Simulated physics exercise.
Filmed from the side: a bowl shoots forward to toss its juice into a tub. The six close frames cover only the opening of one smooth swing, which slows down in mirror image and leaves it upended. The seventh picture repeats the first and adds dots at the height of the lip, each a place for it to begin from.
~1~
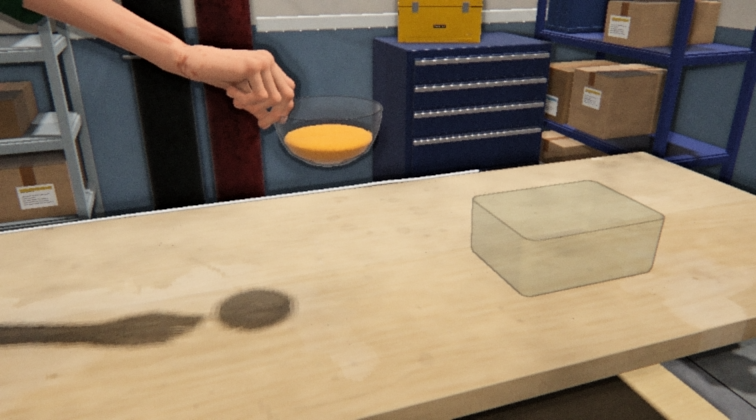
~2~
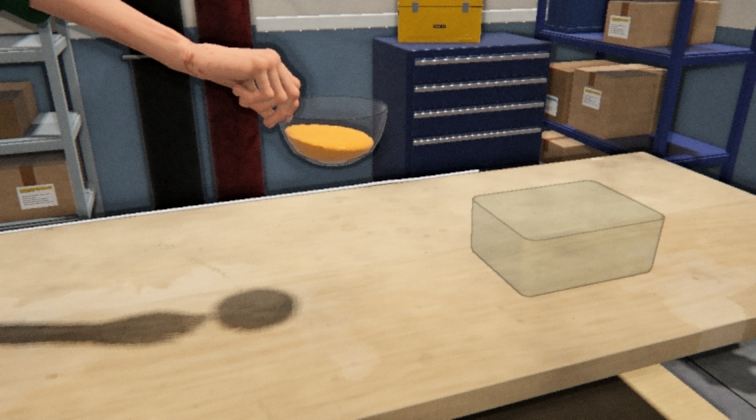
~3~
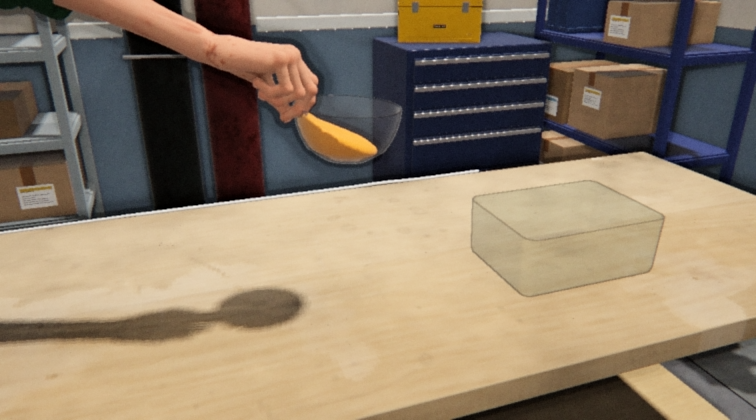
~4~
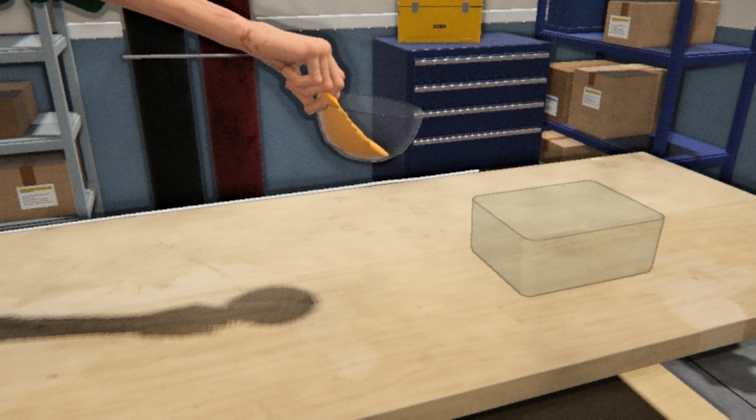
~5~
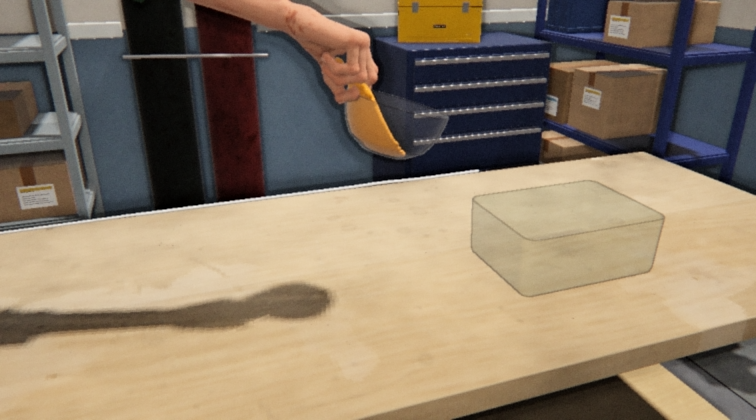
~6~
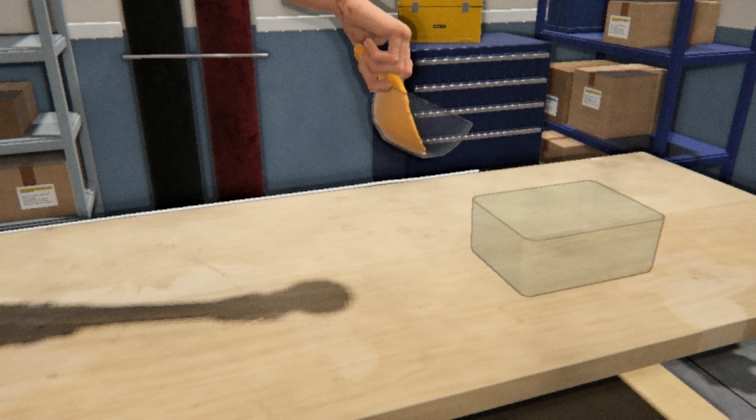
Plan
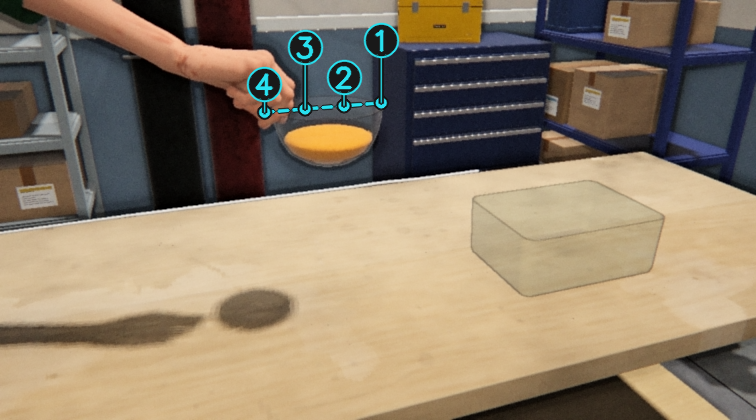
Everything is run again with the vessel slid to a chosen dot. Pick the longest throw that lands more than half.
Use place 3.
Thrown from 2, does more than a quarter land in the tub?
Yes, it does.
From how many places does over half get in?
Three.
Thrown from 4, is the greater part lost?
Yes, that goes wrong.
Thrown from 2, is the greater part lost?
No.
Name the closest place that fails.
Here it is place 4.
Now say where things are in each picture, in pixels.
Upright, lip at (377, 103); tub from (517, 296) to (648, 269); nothing has left yet, in the first frame.
Upright, lip at (382, 103); nothing has left yet, in the second frame.
Tipped about 4°, lip at (396, 104); nothing has left yet, in the third frame.
Tipped about 9°, lip at (417, 108); juice is over the rim, down to (331, 99), in the fourth frame.
Tipped about 17°, lip at (442, 113); juice is over the rim, down to (364, 93), in the fifth frame.
Tipped about 26°, lip at (465, 119); juice is over the rim, down to (395, 86), in the sixth frame.
In cyan, 1 at (381, 102); 2 at (344, 105); 3 at (305, 109); 4 at (264, 112).
With 1, about 70 % lands in the tub, 10 % falls short and 20 % goes beside or beyond.
With 2, about 72 % lands in the tub, 16 % falls short and 12 % goes beside or beyond.
With 3, about 62 % lands in the tub, 30 % falls short and 7 % goes beside or beyond.
With 4, about 39 % lands in the tub, 54 % falls short and 7 % goes beside or beyond.
